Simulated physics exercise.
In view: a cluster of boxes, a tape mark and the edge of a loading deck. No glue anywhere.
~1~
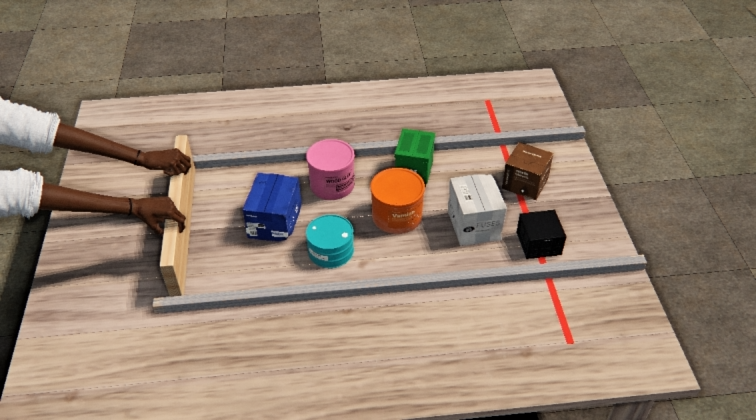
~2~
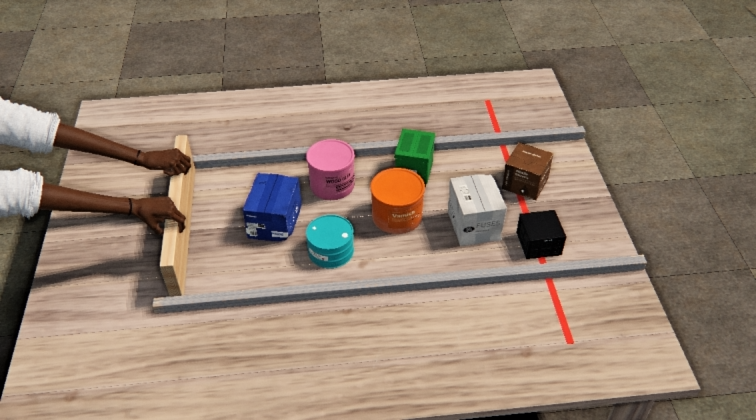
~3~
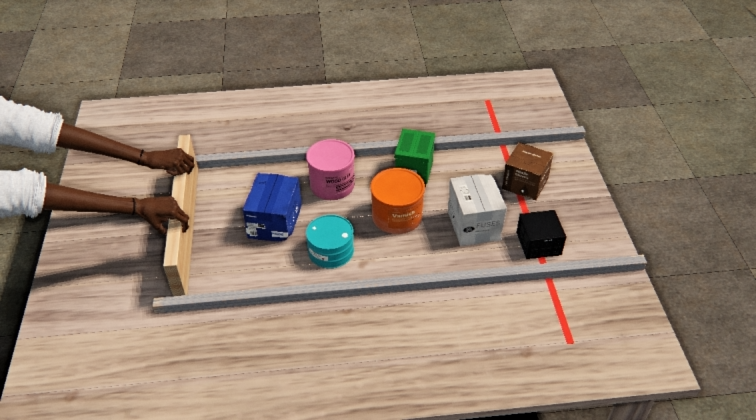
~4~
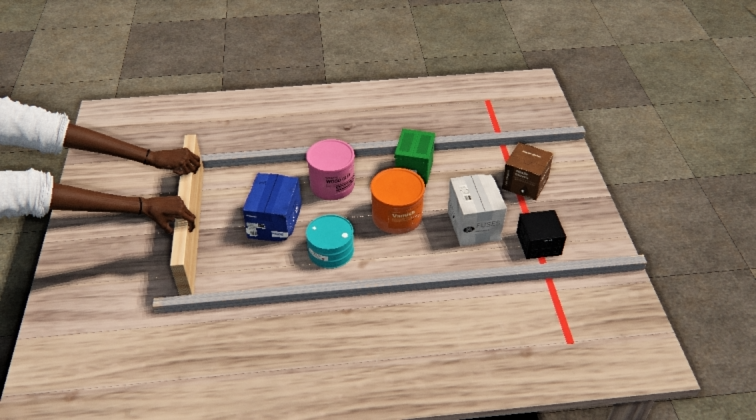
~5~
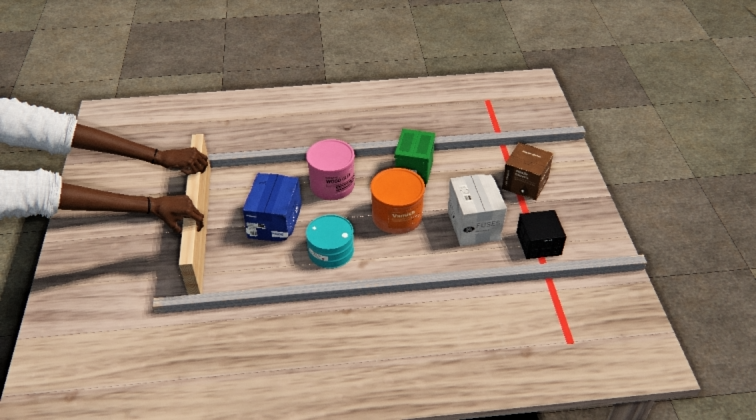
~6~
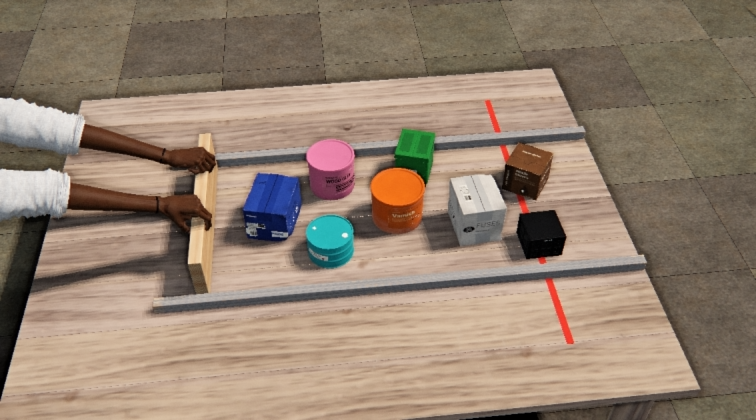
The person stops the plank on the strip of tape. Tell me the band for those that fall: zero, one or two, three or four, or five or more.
In the end the number that fall off is one or two.
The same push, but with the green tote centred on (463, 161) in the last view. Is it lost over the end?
From there it remains up.
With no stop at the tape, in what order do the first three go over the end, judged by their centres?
The order is the black crate, the brown box, the white parcel.
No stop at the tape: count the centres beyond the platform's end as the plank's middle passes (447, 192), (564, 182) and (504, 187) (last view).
Place by place, 0, 5 and 1.
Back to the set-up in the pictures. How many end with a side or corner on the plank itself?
That makes 3.
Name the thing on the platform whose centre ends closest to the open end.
That is the white parcel.
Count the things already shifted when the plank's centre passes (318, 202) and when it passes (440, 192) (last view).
First 3, then 8.
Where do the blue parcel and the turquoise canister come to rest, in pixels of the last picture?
First (543, 183), then (557, 223).
Soon after, none off yet; brown box at rest near (527, 171); black crate at rest near (541, 234); white parcel at rest near (476, 209).
In the end, the number that fall off is one or two; gone, black crate and brown box.
